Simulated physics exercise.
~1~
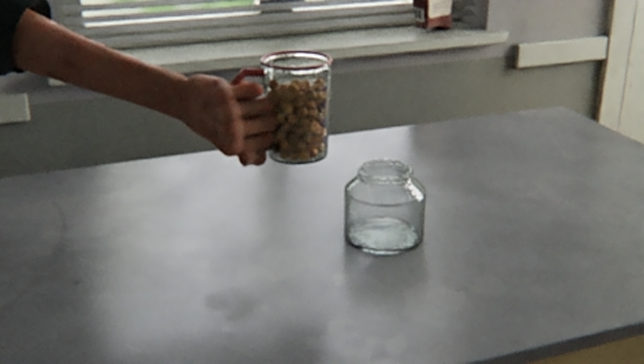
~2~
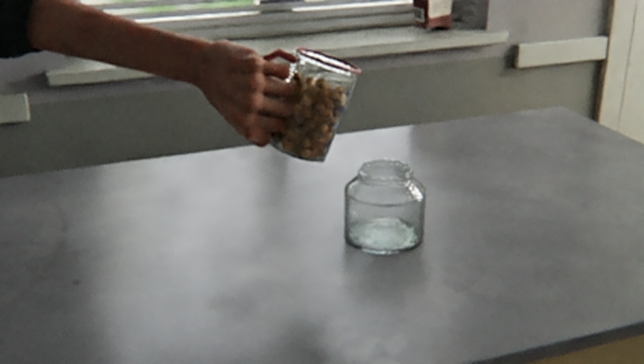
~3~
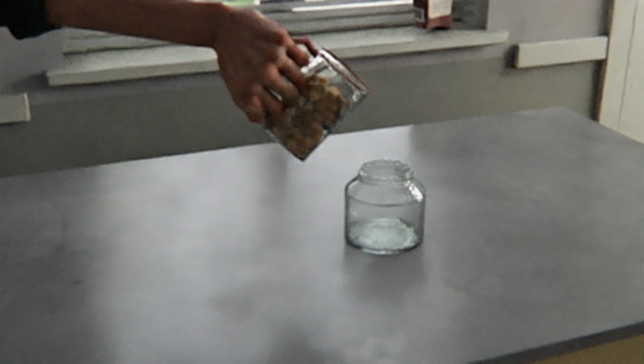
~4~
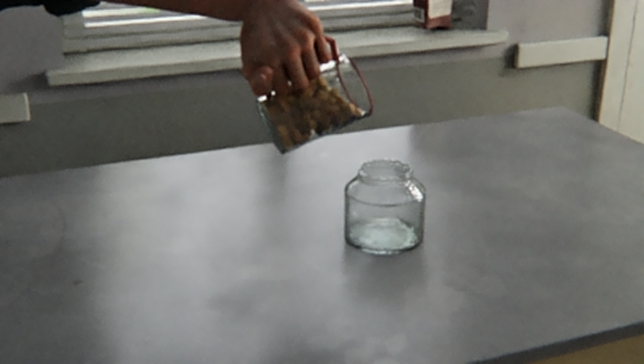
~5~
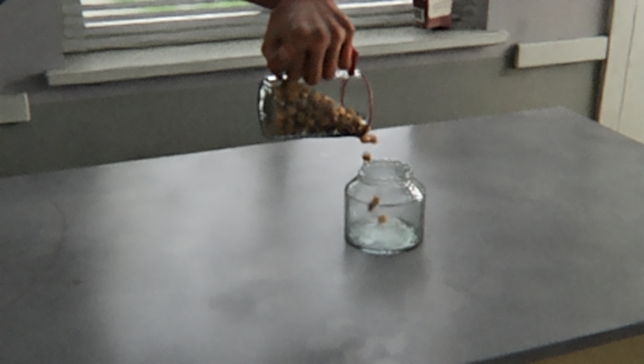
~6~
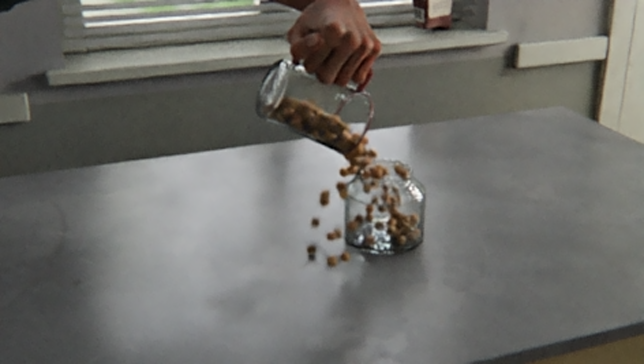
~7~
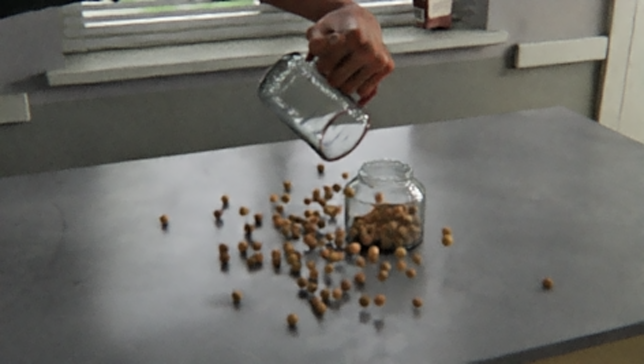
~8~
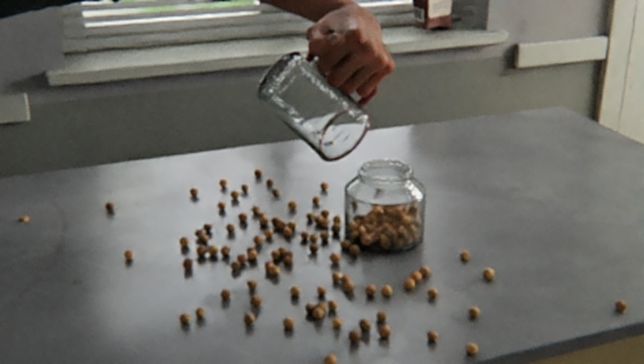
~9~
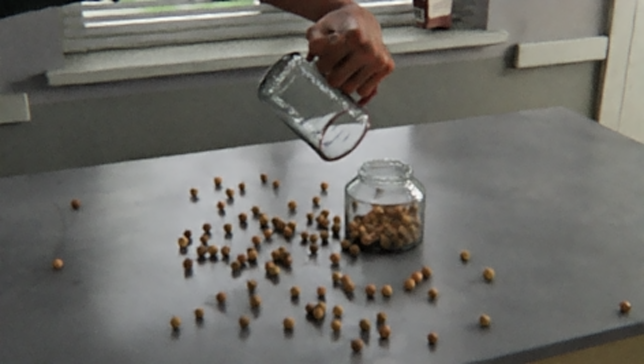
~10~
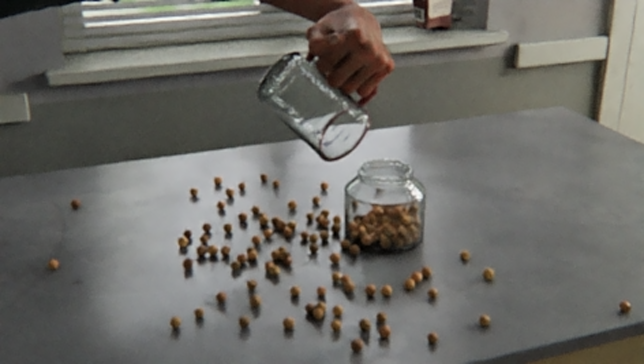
Wooden beads pour from a tipped glass cup, some filling the jar but most scattering outside.
